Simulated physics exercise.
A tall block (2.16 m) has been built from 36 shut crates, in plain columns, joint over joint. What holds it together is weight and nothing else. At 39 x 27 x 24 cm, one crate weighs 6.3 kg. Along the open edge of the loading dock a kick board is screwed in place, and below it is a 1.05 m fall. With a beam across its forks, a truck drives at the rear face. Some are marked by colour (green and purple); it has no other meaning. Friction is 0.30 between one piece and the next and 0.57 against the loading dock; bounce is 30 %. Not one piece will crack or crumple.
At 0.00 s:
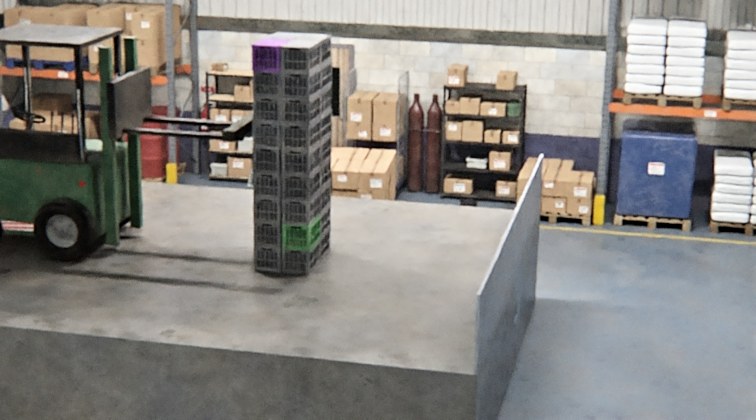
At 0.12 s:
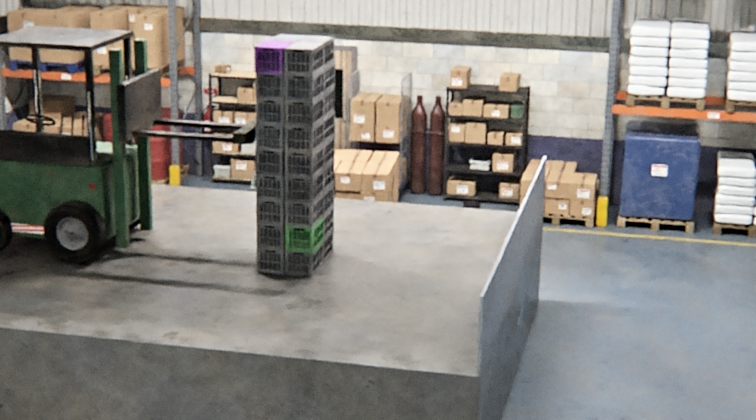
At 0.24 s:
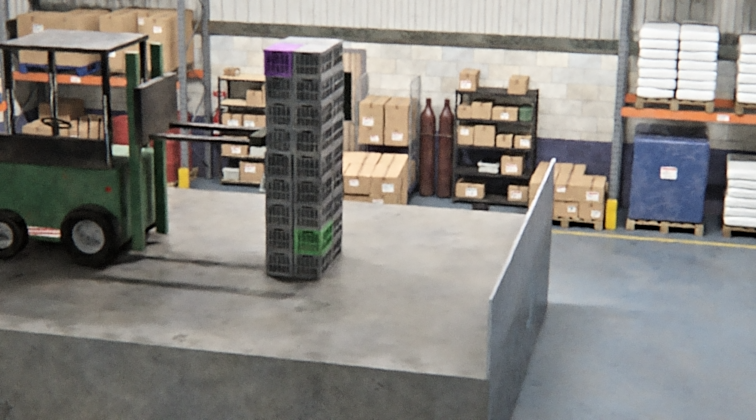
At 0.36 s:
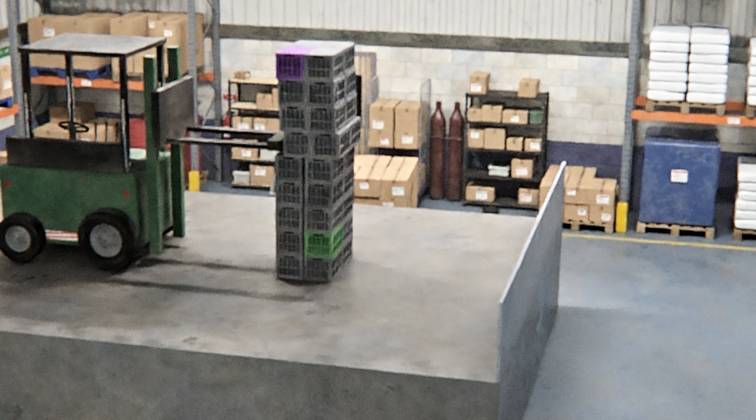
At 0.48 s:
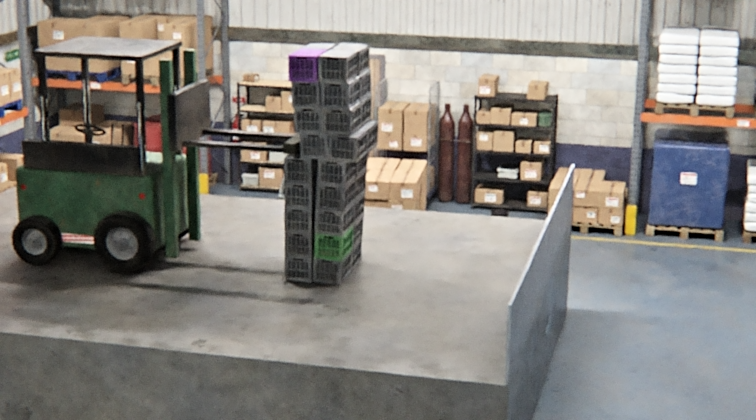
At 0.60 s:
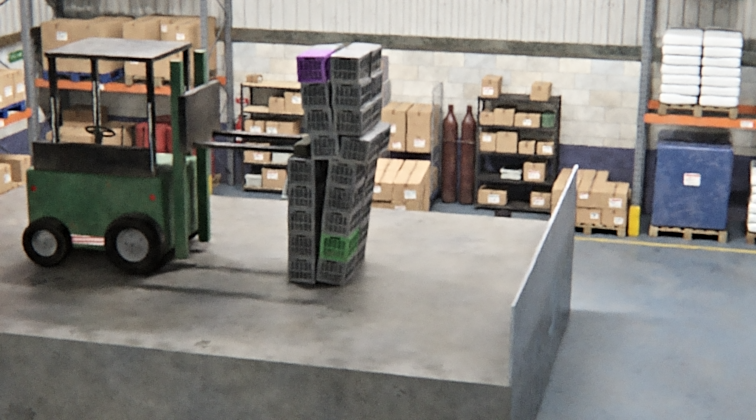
In a warehouse seen from slightly above, a raised concrete platform with a low board along its right edge stands before shelves of boxes. A green forklift is at left, facing a tall stack of dark grey crates with one purple crate near the top and one green crate low down. As the camera pans slightly left, the forklift drives right, its raised beam pushing the upper crates rightward, and the stack bends and gaps open.
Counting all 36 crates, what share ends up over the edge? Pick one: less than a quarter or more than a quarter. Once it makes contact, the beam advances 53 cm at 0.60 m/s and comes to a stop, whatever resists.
Under a quarter.
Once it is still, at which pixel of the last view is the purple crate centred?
Roughly at (292, 283).
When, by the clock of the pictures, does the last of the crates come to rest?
It all settles by about 4.0 s.
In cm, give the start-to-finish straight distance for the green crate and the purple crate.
Green: About 60 cm, purple: About 200 cm.
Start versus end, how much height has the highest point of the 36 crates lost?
Drop: Around 60 cm.
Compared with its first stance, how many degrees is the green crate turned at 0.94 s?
20°.
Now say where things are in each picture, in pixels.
In the first frame (each place is the centre of the face we see best; the camera pans a little), beam (229, 137) 13 cm from the stack; green crate (296, 238); purple crate (266, 59); all in place.
Beam (240, 139) 6 cm from the stack; purple crate (269, 61), in the second frame.
Beam (256, 142) 12 mm in; purple crate (277, 63), in the third frame.
Beam (274, 146) 8 cm in; purple crate (289, 67); 12 have shifted, in the fourth frame.
Beam (290, 149) 16 cm in; purple crate (302, 69) moved 52 mm; 22 have shifted, in the fifth frame.
Beam (301, 150) 23 cm in; purple crate (311, 70) tilted 4°; green crate (334, 248) tilted 6°; 26 have shifted, in the sixth frame.
By 0.94 s, none of the 36 crates over the edge, 27 disturbed; purple crate tilted 22°, 8 cm lower; green crate tilted 18°.
By 1.32 s, none of the 36 crates over the edge, 27 disturbed; purple crate tilted 74°, 47 cm lower; green crate tilted 49°.
By 2.26 s, none of the 36 crates over the edge, 27 disturbed; purple crate on its side; green crate on its side.
When it is over (4.4 s), 1 of the 36 crates over the edge; green crate on its side; purple crate 1.92 m lower. That is 3 per cent. In pixels of the last frame, middles, green crate near (387, 270), purple crate near (292, 283).
